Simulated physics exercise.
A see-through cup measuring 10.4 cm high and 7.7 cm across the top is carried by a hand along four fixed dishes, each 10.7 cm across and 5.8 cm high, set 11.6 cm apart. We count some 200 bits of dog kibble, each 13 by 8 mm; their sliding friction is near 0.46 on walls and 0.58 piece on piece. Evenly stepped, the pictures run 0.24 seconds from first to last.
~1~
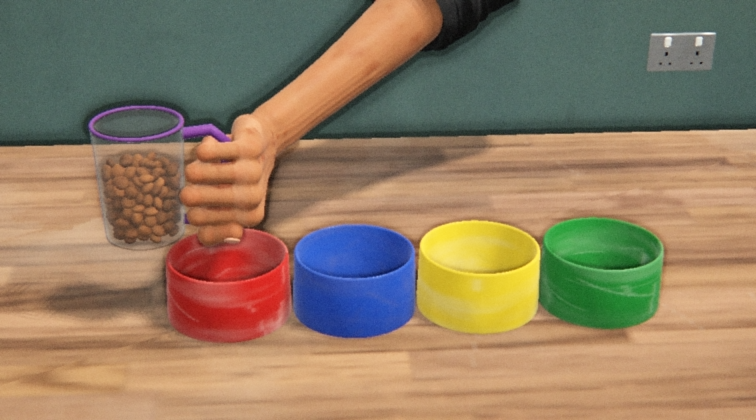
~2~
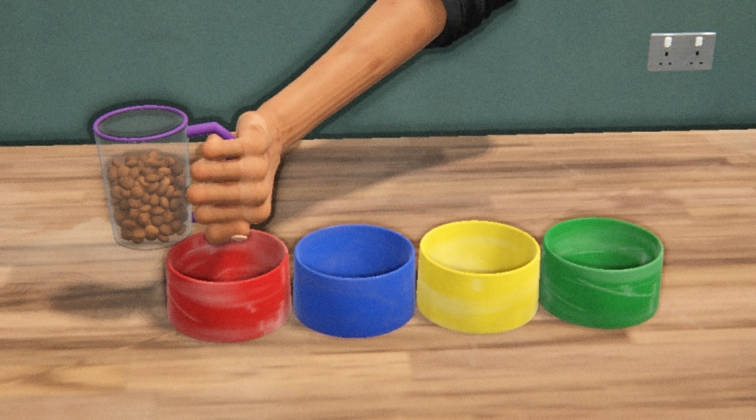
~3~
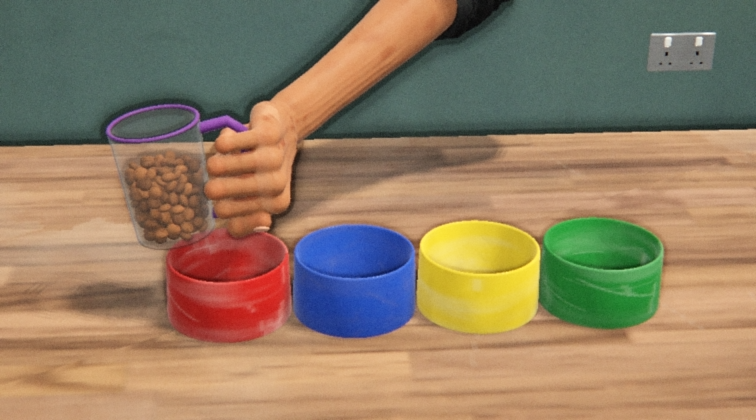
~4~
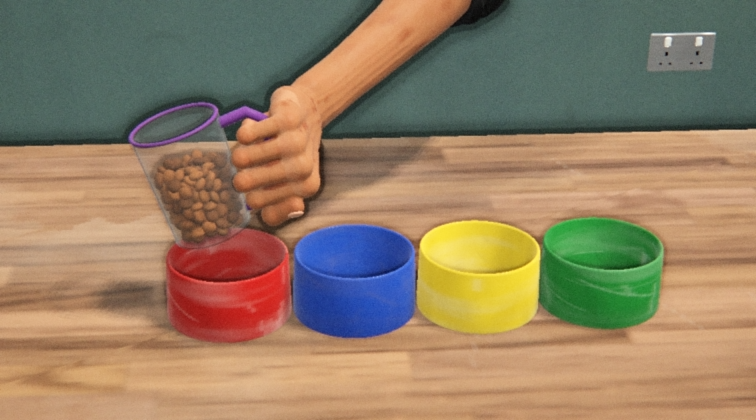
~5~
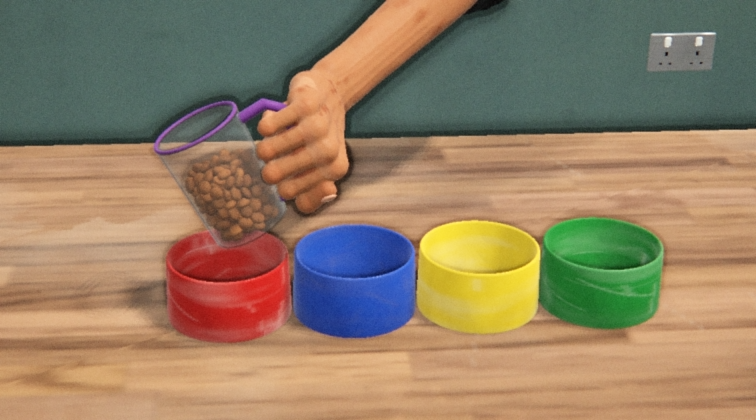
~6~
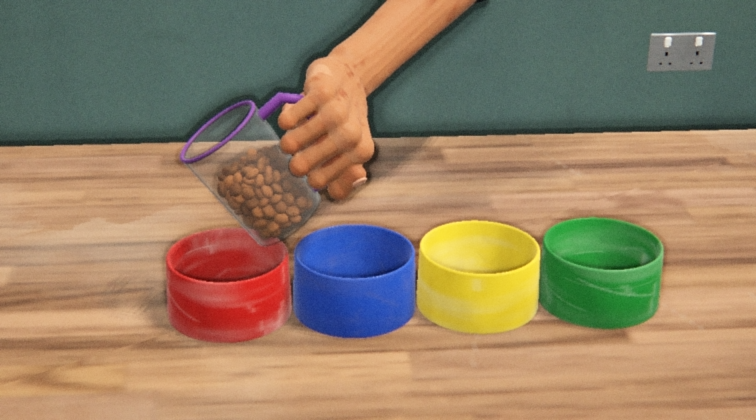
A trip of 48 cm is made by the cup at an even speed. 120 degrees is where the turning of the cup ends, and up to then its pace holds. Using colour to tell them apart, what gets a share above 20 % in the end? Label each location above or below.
Labels - red: Below, blue: Below, green: Above, yellow: Above, counter: Below.
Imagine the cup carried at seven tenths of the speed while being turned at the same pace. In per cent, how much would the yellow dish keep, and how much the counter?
Shares: Yellow 50, counter 10.
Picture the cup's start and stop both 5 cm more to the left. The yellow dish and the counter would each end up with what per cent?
Yellow 40; counter 10.
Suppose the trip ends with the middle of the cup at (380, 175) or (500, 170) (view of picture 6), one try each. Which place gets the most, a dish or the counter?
Most lands at blue on the first run and at yellow on the second.
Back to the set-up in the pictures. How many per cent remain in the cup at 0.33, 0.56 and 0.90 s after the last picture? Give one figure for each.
At the three moments: 100, 65 and 20 percent.
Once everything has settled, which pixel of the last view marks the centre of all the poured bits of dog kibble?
(584, 285) or so.
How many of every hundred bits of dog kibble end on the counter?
The figure is about 5 percent.
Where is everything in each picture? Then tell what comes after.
Cup at (141, 179), tilt 0 degrees, lip at (91, 124), moved 0.0 cm; middle of the pieces at (145, 197); red dish at (227, 255); blue dish at (354, 251); yellow dish at (480, 248); green dish at (603, 244), in the first picture.
Cup at (147, 179), tilt 2 degrees, lip at (95, 126), moved 0.5 cm; middle of the pieces at (152, 197), in the second picture.
Cup at (165, 178), tilt 7 degrees, lip at (108, 130), moved 2.1 cm; middle of the pieces at (171, 196), in the third picture.
Cup at (194, 178), tilt 16 degrees, lip at (131, 137), moved 4.6 cm; middle of the pieces at (203, 194), in the fourth picture.
Cup at (224, 177), tilt 25 degrees, lip at (156, 146), moved 7.2 cm; middle of the pieces at (236, 192), in the fifth picture.
Cup at (254, 176), tilt 35 degrees, lip at (182, 156), moved 9.8 cm; middle of the pieces at (268, 189); red dish at (227, 255); blue dish at (354, 251); yellow dish at (480, 248); green dish at (603, 244), in the sixth picture.
Then, 0.33 s after the last picture, tilt 101 degrees; cup holds 100 %.
Then, 0.56 s after the last picture, tilt 120 degrees; cup holds 65 %, green 5 %, yellow 25 %.
Then, 0.90 s after the last picture, tilt 120 degrees; cup holds 20 %, green 50 %, yellow 30 %.
In the end, red 0 %, blue 0 %, green 65 %, yellow 30 %, counter 5 %.
